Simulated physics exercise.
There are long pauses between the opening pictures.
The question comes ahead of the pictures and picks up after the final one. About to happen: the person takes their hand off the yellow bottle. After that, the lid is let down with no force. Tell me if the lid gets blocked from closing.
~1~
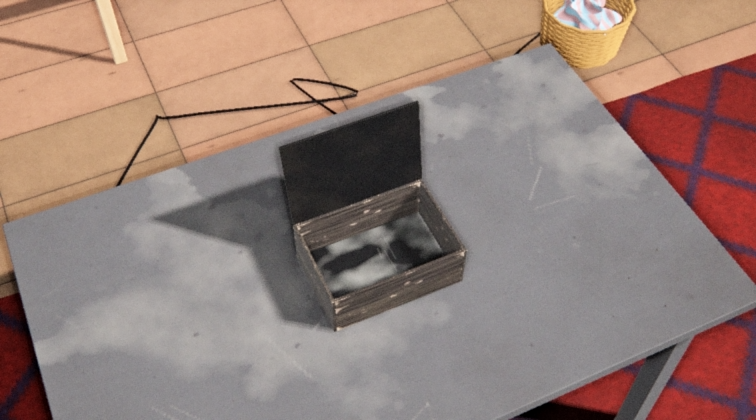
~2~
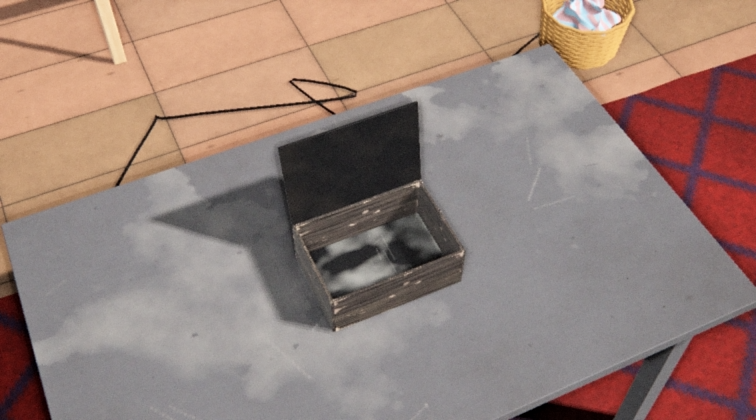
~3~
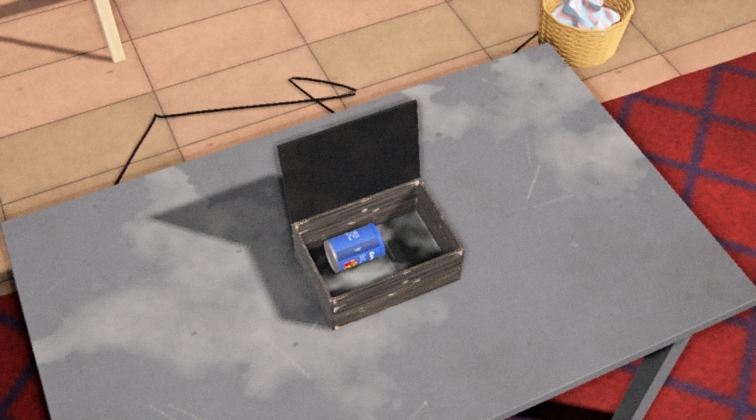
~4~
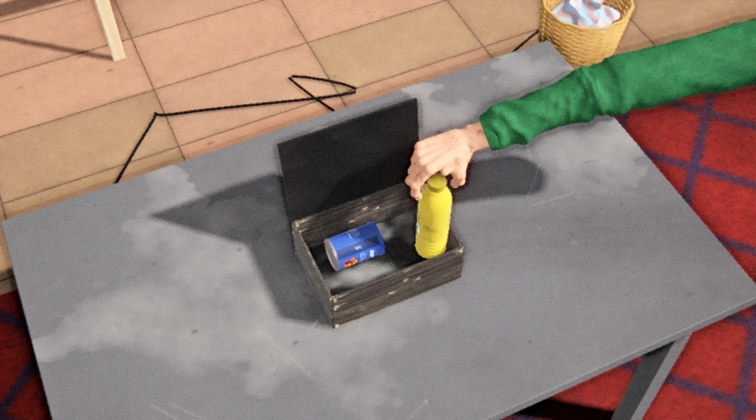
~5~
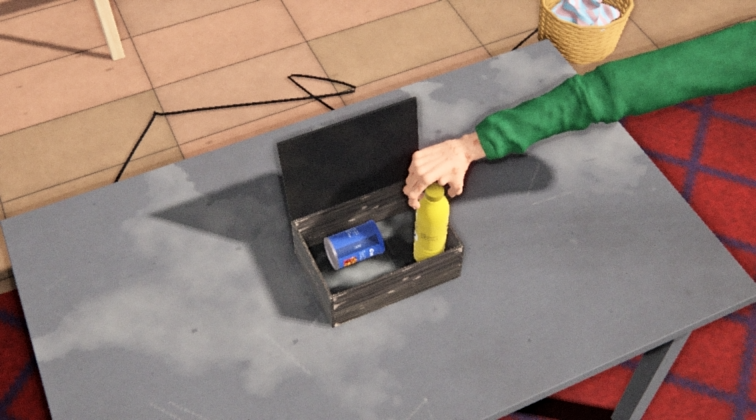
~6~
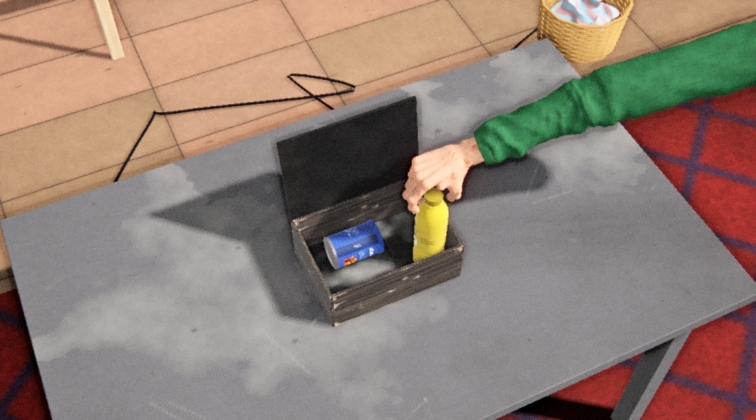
It gets blocked and stays up.
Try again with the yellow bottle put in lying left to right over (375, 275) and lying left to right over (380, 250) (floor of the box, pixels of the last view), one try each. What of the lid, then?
Try 1: Lid shut; try 2: Lid shut.
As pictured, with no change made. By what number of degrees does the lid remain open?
Angle above rim: About 25°.
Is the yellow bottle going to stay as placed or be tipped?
Observation: The yellow bottle tilts over.
Then, 1.30 s on from there, lid 81° above the rim.
Then, 1.70 s on from there, lid 46° above the rim.
Then, 2.80 s on from there, lid 26° above the rim; yellow bottle turned 26° from how it was put near (437, 237).
In the end, lid 26° above the rim; left askew, yellow bottle; blue tin unmoved. At the end, from the last picture's camera, yellow bottle near (437, 237).
